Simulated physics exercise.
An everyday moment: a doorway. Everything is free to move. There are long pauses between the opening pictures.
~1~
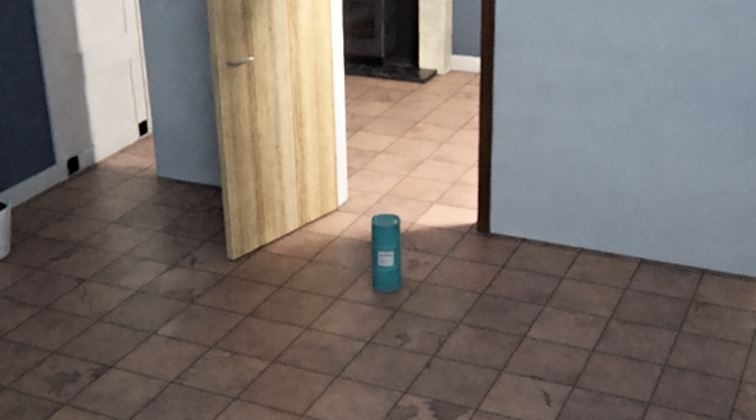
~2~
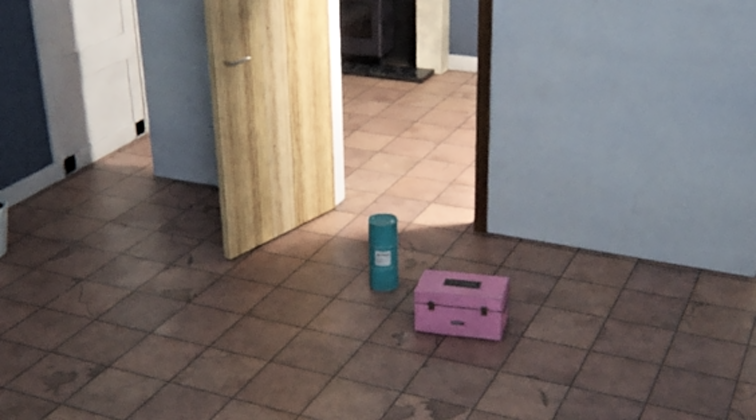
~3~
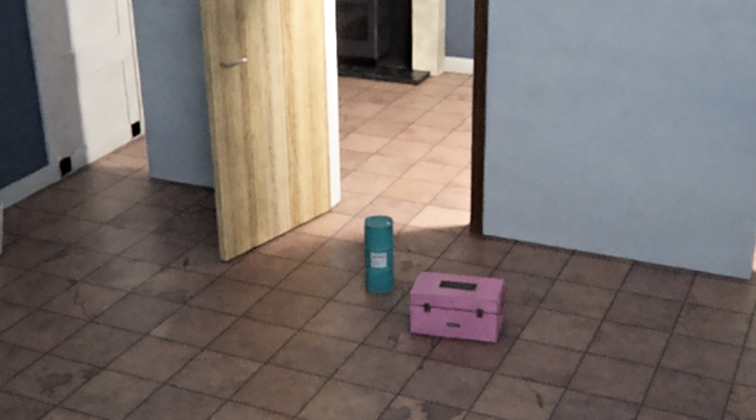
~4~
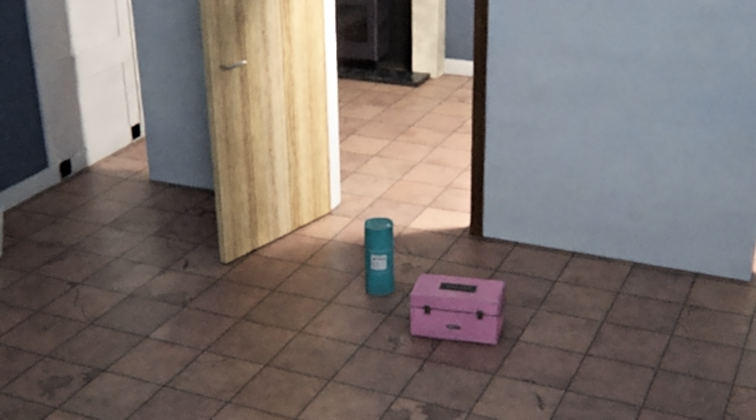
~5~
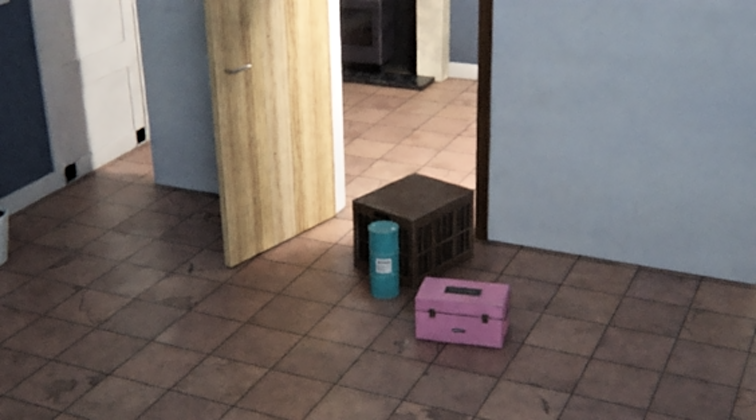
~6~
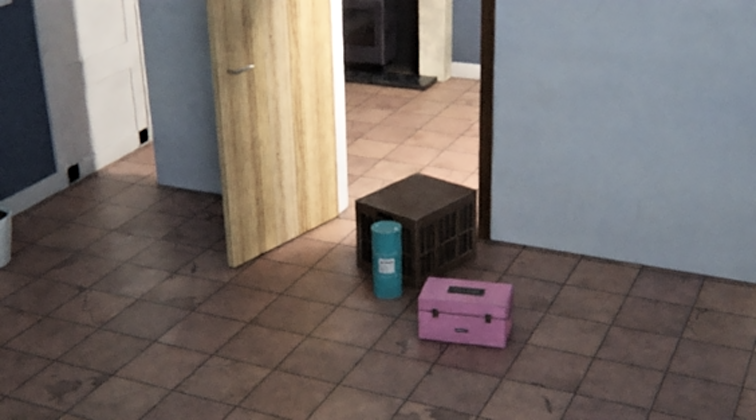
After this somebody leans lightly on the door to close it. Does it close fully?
The door stops short.
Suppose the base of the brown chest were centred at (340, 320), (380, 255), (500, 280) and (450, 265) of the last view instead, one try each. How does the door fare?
First try: It reaches the frame; second try: It stops short; third try: It shuts; fourth try: It jams.
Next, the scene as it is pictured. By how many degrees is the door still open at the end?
About 55°.
Then, 0.70 s on from there, open by 88°.
Then, 1.10 s on from there, open by 70°.
In the end, open by 56°; all 3 unmoved. At the end, from the last picture's camera, brown chest near (418, 228).
